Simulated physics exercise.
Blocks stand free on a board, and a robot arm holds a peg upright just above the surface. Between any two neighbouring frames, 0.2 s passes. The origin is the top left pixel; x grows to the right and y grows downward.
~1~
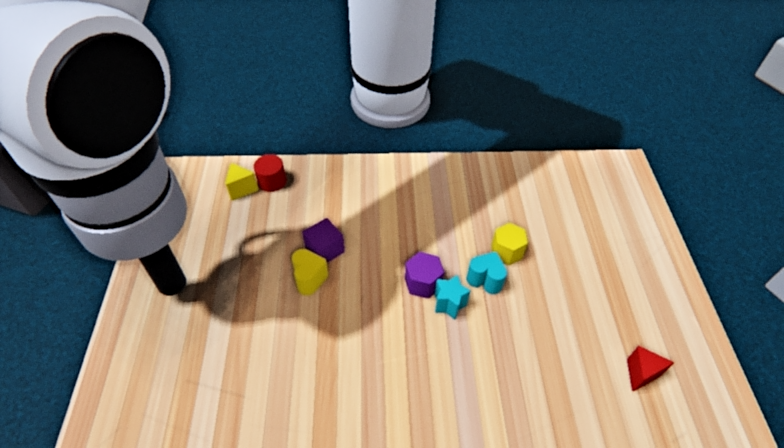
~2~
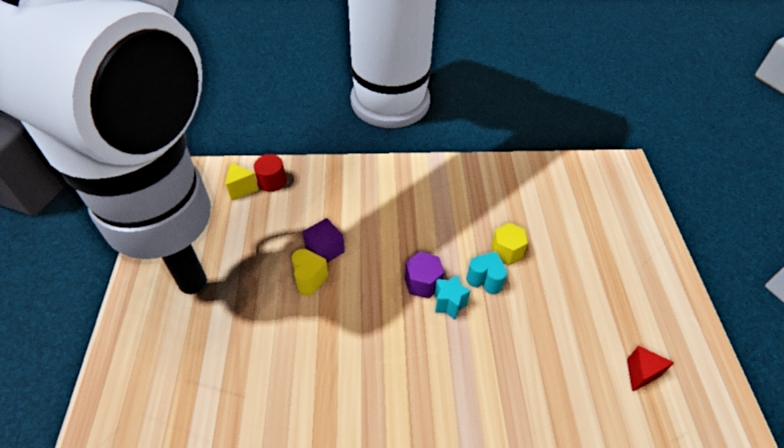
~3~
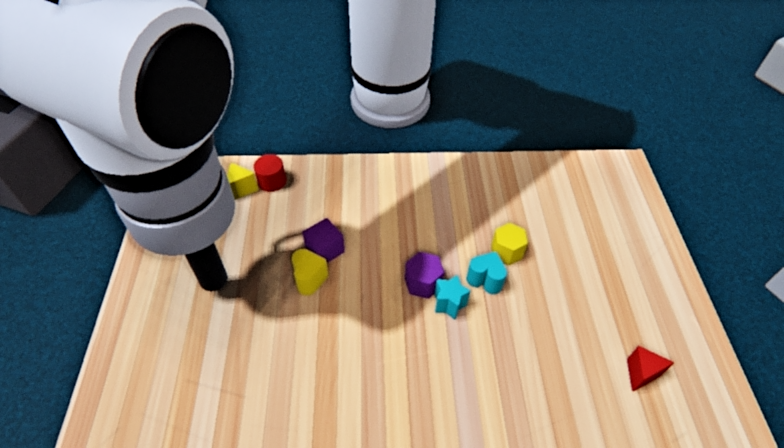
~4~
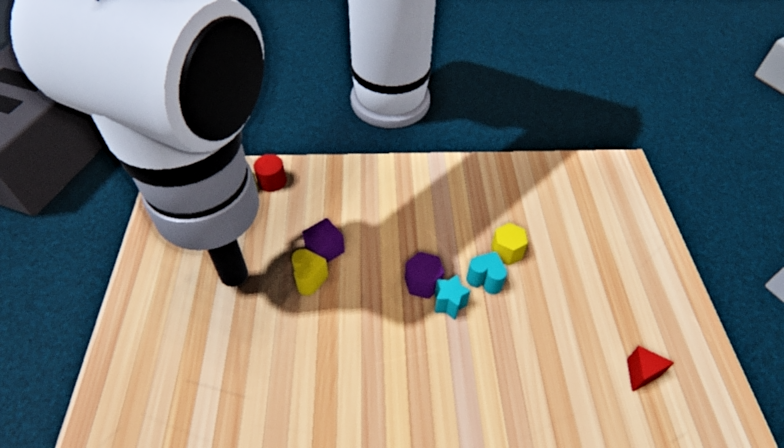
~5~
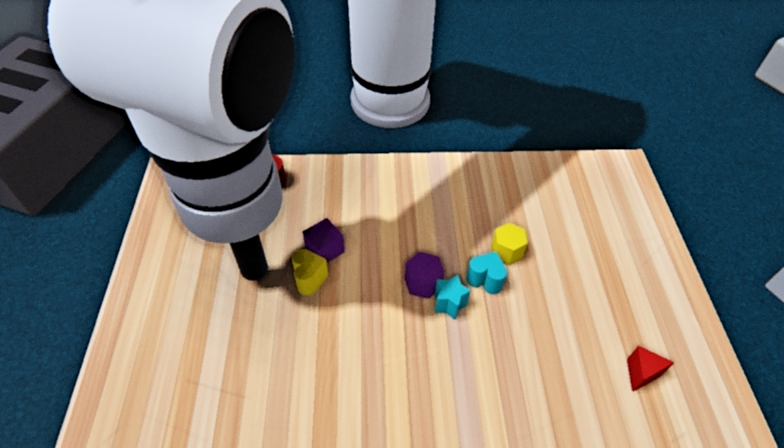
A robot arm slides its black peg rightward over the board while the blocks stay still.
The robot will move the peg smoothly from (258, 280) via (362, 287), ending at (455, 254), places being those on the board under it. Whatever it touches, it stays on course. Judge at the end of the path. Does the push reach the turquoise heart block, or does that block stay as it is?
That block is going to get moved.
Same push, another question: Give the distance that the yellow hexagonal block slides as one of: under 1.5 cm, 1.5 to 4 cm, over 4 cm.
It will fall in the lowest band, under 1.5 cm.
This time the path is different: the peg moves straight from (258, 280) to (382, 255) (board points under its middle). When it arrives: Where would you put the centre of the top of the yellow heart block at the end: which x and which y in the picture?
If I read the scene right, the answer is (347, 265).
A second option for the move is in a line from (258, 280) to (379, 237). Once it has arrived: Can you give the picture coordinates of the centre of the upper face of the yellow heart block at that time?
For the centre of its top, I'd go with (329, 260).
The first path, step by step. One third of the way, peg at (326, 277); yellow heart block at (350, 263); purple square block at (329, 233), turned 30° anticlockwise.
Two thirds of the way, peg at (396, 268); yellow heart block at (413, 247), turned 35° anticlockwise; purple square block at (329, 233), turned 30° anticlockwise; purple hexagonal block at (444, 263), turned 45° clockwise.
At the end, peg at (457, 244); yellow heart block at (450, 219), turned 90° anticlockwise; purple square block at (329, 233), turned 30° anticlockwise; purple hexagonal block at (473, 261), turned 140° clockwise; turquoise heart block at (506, 273), turned 40° anticlockwise; yellow hexagonal block unmoved.
